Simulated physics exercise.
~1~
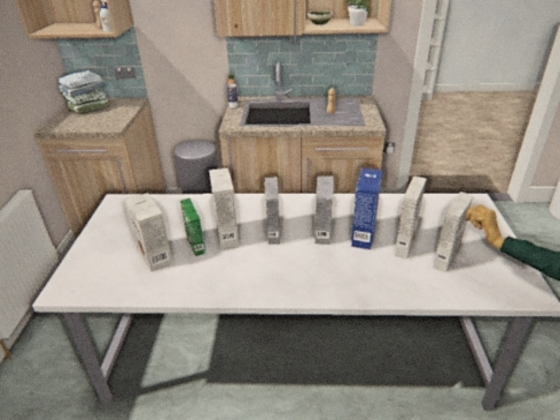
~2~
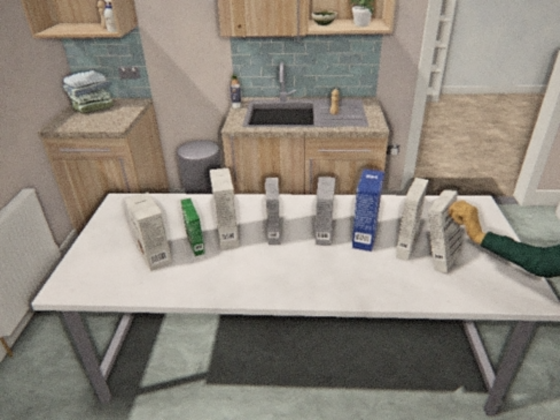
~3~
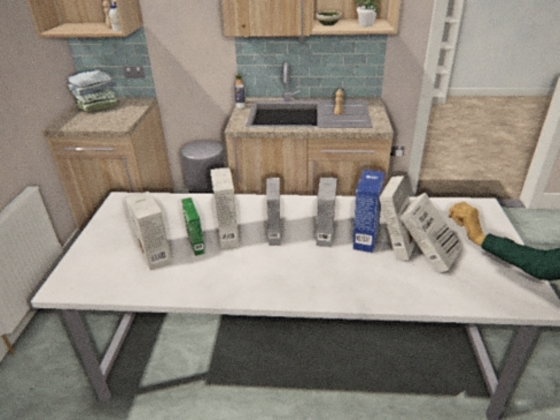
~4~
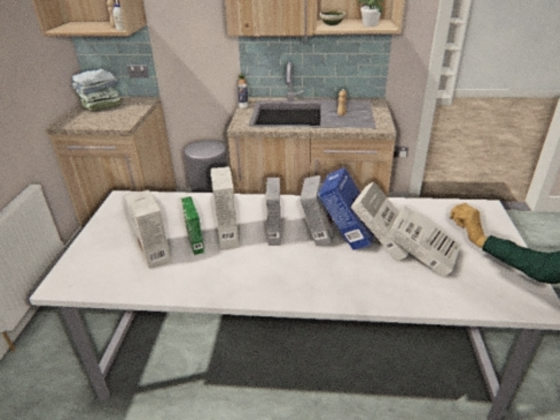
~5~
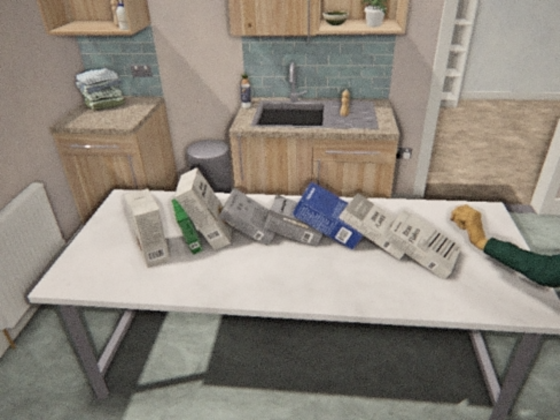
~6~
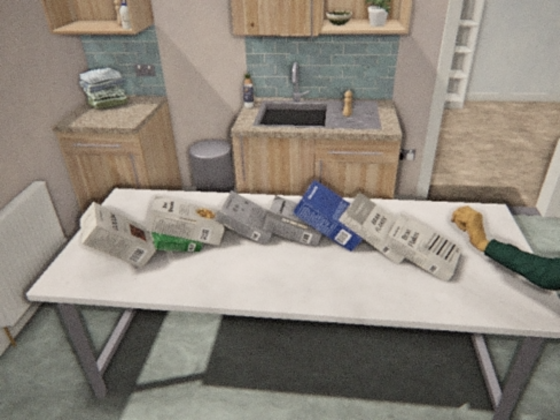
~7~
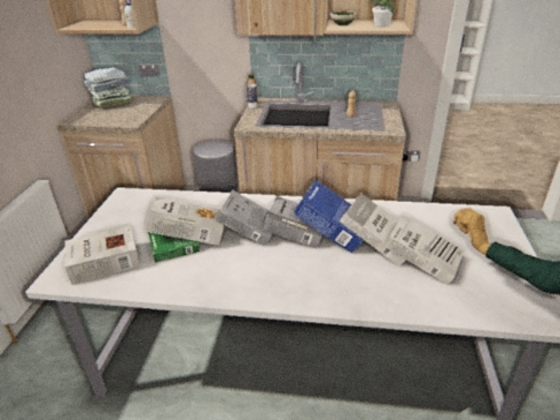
Eight upright boxes, mostly grey and white with one green toward the left and one blue toward the right, stand in a curving row on a white table in a kitchen, seen from slightly above. A gloved hand in a dark green sleeve, reaching in from the right, tips the rightmost box to the left. It falls against its neighbour, which leans into the blue box, and the toppling runs leftward through the grey ones to the green box. Finally the leftmost box drops onto its side. All the boxes end up toppled, the green one flat and the blue one slanting, while the hand stays at the right.
